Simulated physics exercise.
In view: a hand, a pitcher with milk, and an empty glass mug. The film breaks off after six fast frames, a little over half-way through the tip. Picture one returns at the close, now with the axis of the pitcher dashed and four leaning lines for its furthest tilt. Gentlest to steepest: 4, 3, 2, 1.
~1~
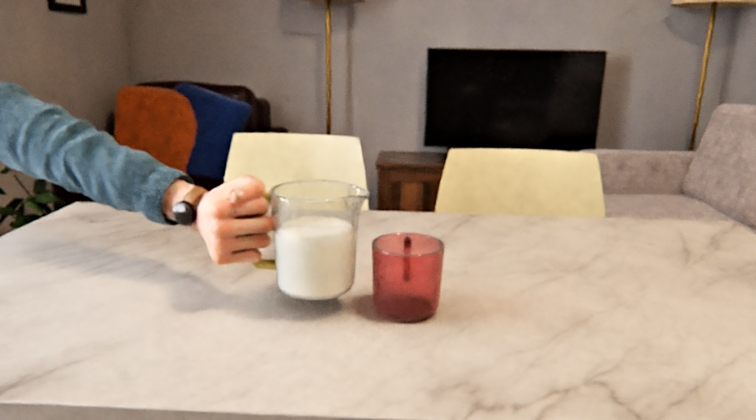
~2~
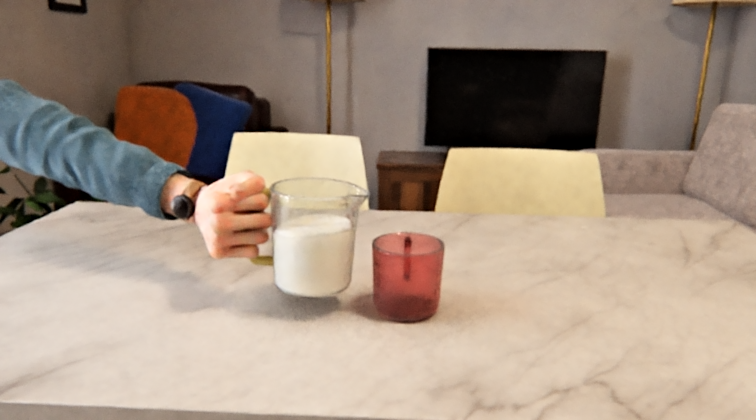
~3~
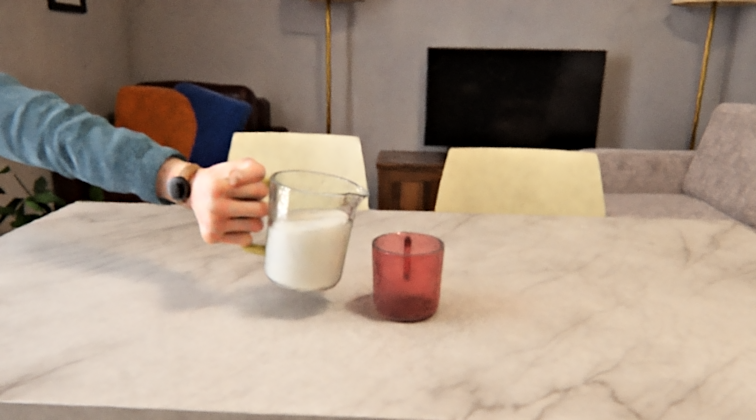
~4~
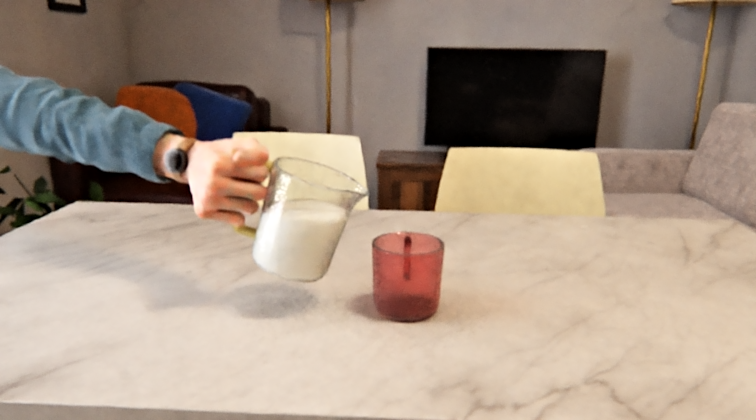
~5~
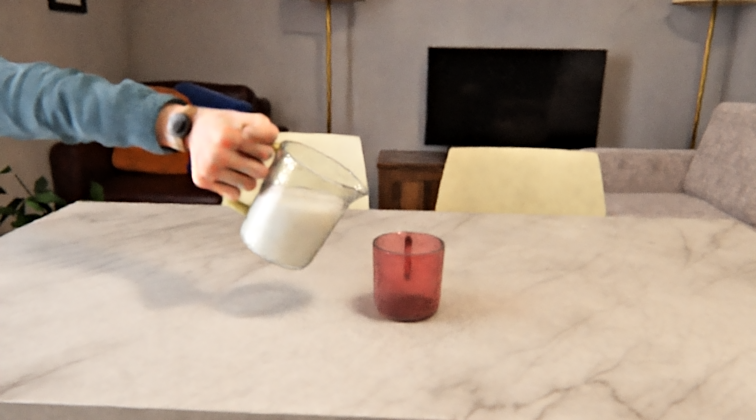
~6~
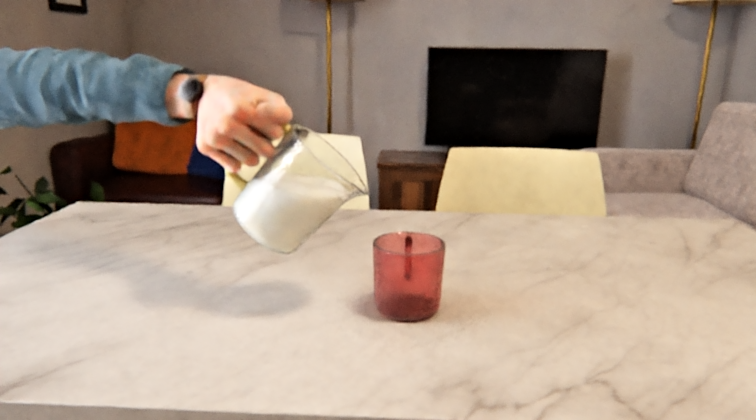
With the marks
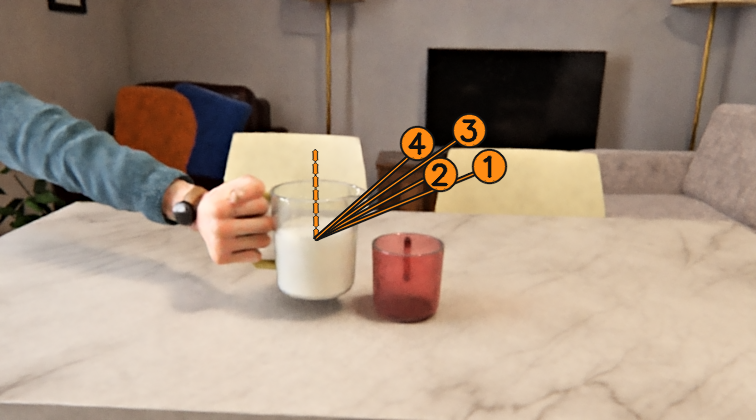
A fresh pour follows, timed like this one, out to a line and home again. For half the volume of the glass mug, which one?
It is 1.
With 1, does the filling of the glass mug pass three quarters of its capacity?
No, it does not.
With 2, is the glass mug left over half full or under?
Under.
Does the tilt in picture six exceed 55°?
No.
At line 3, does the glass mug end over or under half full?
Under half.
In orange, 1 at (474, 173); 2 at (423, 180); 3 at (456, 140); 4 at (407, 158).
With 1, the glass mug ends with about 48 % of what it can hold.
With 2, the glass mug ends with about 30 % of what it can hold.
With 3, the glass mug ends with about 17 % of what it can hold.
With 4, the glass mug ends with about 7 % of what it can hold.
